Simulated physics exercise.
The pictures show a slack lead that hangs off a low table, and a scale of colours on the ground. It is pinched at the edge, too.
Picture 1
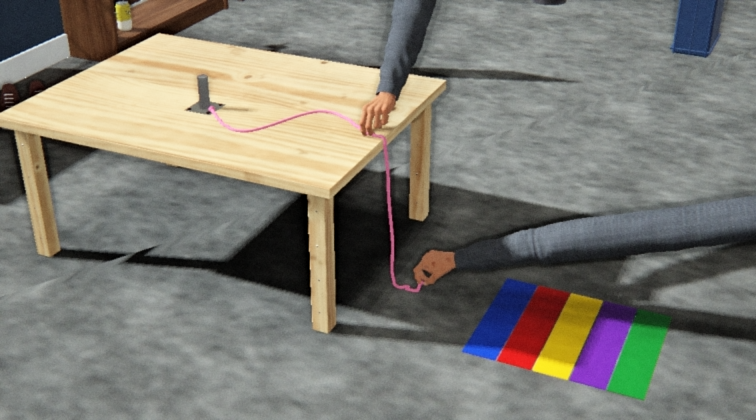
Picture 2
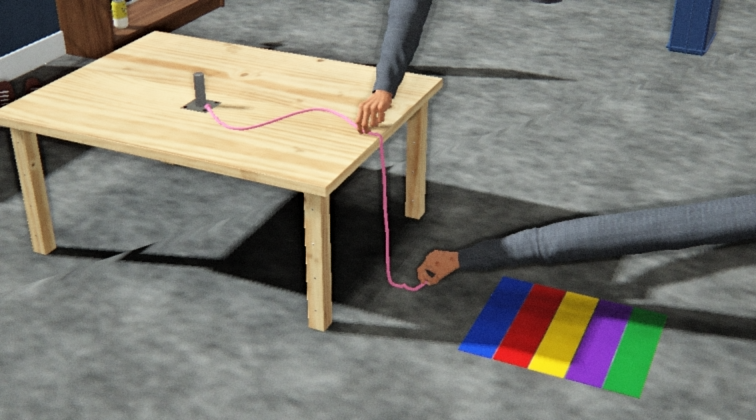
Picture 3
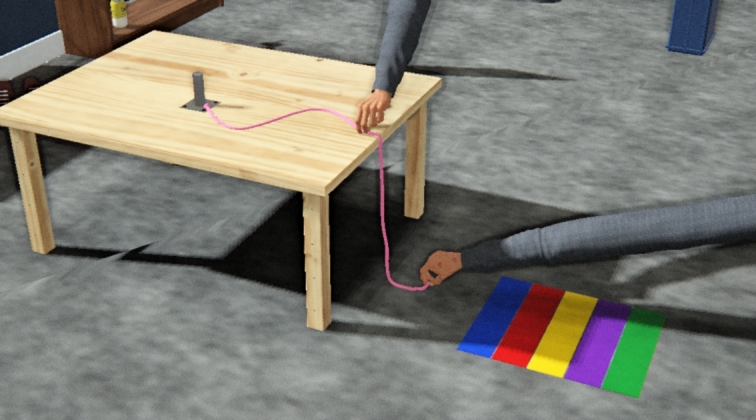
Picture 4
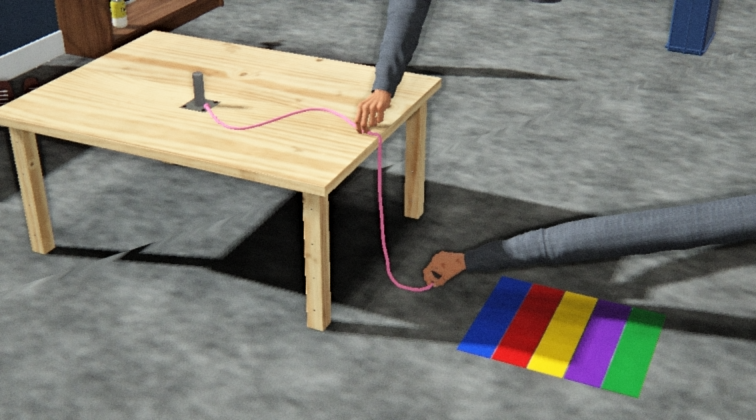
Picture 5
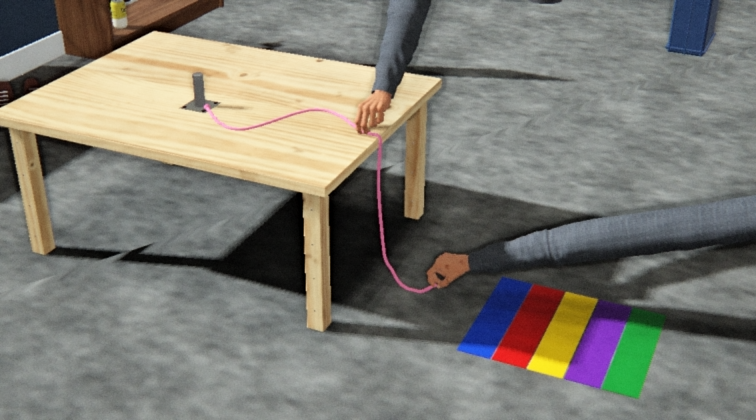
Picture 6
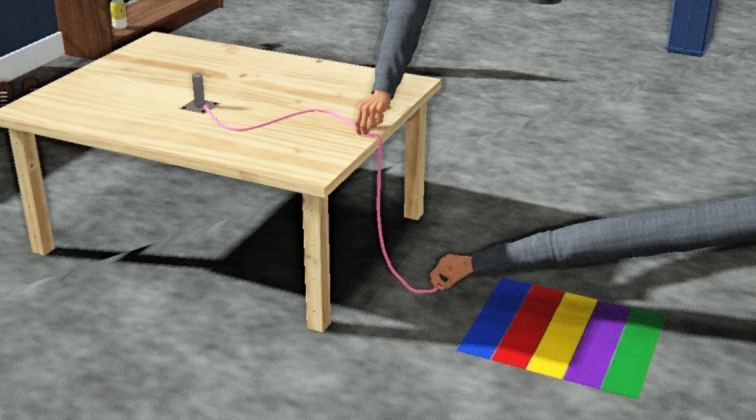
A hand holds a pink cord on a table while another draws its end slightly right.
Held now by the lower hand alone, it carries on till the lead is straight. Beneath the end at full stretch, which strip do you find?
You find the purple strip.
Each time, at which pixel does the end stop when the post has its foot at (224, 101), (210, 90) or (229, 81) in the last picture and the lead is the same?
In order, it comes out close to (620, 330), (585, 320) and (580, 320).
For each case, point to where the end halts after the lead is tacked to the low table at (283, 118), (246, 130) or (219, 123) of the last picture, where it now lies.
Expect roughly (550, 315) for the first, (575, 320) for the second and (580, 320) for the third.
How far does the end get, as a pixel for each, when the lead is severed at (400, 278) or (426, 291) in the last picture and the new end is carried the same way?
About (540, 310) and (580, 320).
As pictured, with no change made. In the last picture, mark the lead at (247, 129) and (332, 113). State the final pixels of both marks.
(278, 119) and (371, 135), roughly.
Soon after, end near (546, 313); over red.
After that, end near (581, 321); over yellow.
At the stop, end near (602, 326); over purple. It gets as far as the purple strip.
